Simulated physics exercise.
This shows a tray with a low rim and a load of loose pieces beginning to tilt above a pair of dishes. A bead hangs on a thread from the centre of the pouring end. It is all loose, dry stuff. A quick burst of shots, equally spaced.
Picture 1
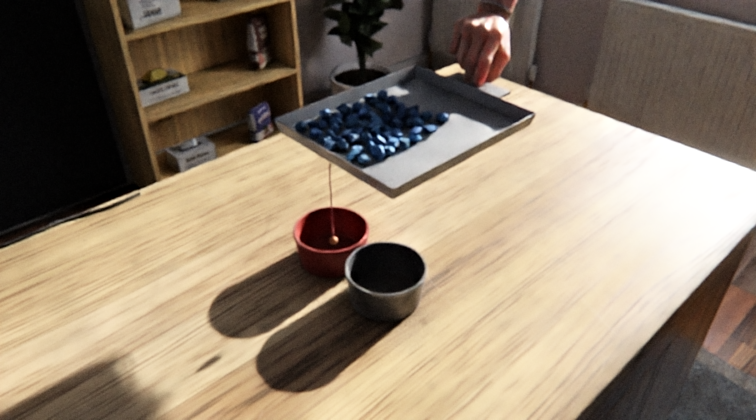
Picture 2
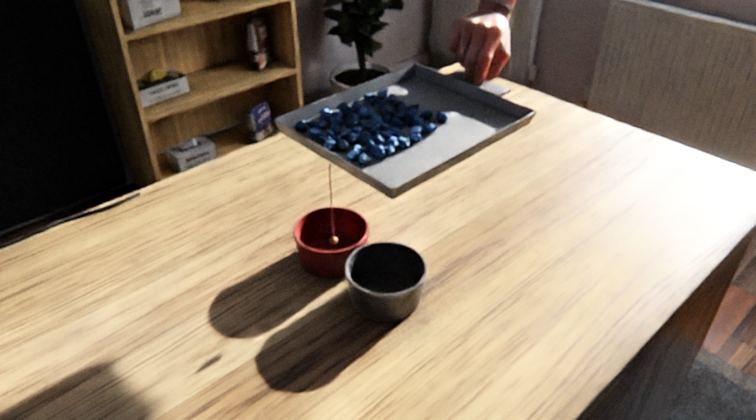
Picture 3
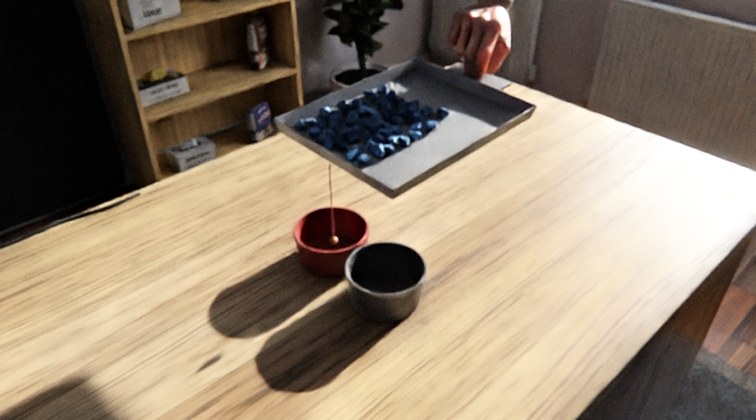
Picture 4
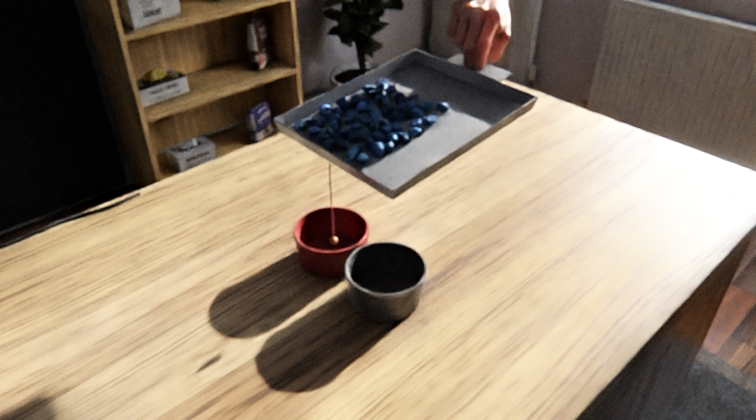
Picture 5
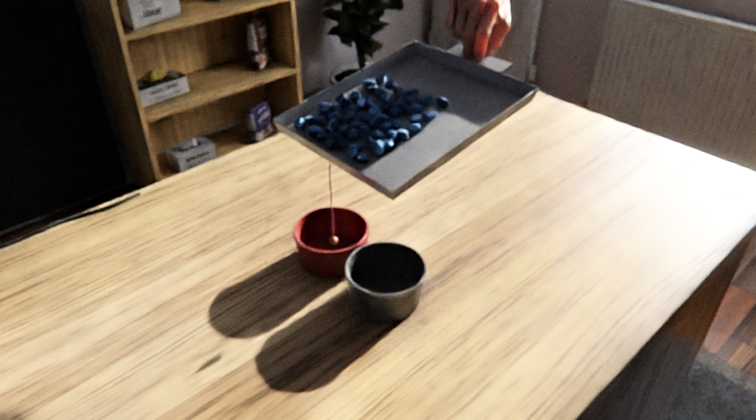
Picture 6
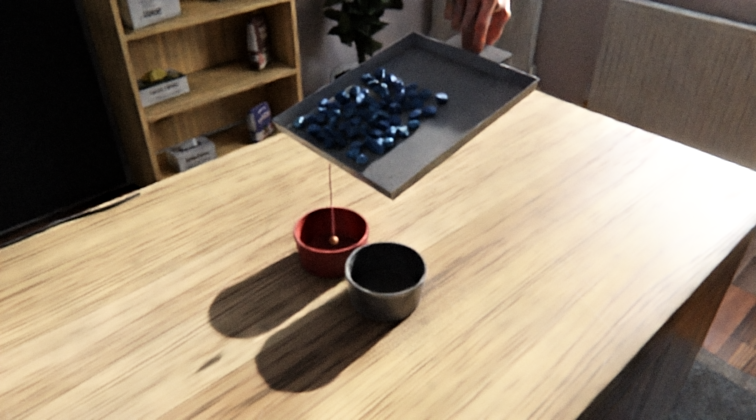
A grey low-rimmed tray of dark blue stones is held by a hand at its far right corner above a pale wooden table, seen from above at an angle in a sunlit room. Below sit a red dish and, nearer and to its right, a dark grey one, a bead hanging on a thread over the red. The hand raises the tray's far side slowly, the stones shifting slightly, while the camera stays still.
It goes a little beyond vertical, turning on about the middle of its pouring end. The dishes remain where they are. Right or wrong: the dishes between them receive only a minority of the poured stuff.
Right, they get under half.
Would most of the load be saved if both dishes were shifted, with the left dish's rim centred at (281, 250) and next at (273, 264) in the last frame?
Past half, then past half.
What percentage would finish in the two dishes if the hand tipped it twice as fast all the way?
Result: About 0 per cent.
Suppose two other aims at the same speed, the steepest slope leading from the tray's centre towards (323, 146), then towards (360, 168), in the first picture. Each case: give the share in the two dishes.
About 0 and 10 percent.
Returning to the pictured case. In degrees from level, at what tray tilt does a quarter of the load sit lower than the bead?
That would be about 90 degrees from level.
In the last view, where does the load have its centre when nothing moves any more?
At about (293, 299), give or take.
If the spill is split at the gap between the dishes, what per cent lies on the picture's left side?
Looks like close to 90 per cent of it.
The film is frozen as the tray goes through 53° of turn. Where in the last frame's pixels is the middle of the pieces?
The load is centred about (334, 120).
Soon, tray tipped steeply; all on the tray.
A while on, tray tipped right over; about half on the tray; about a quarter outside both; about a third in the air.
Towards the end, tray tipped past a quarter turn; a stray few in the left dish; nearly all outside both.
Finally, tray tipped past a quarter turn; none in the right dish; a stray few in the left dish; nearly all outside both.
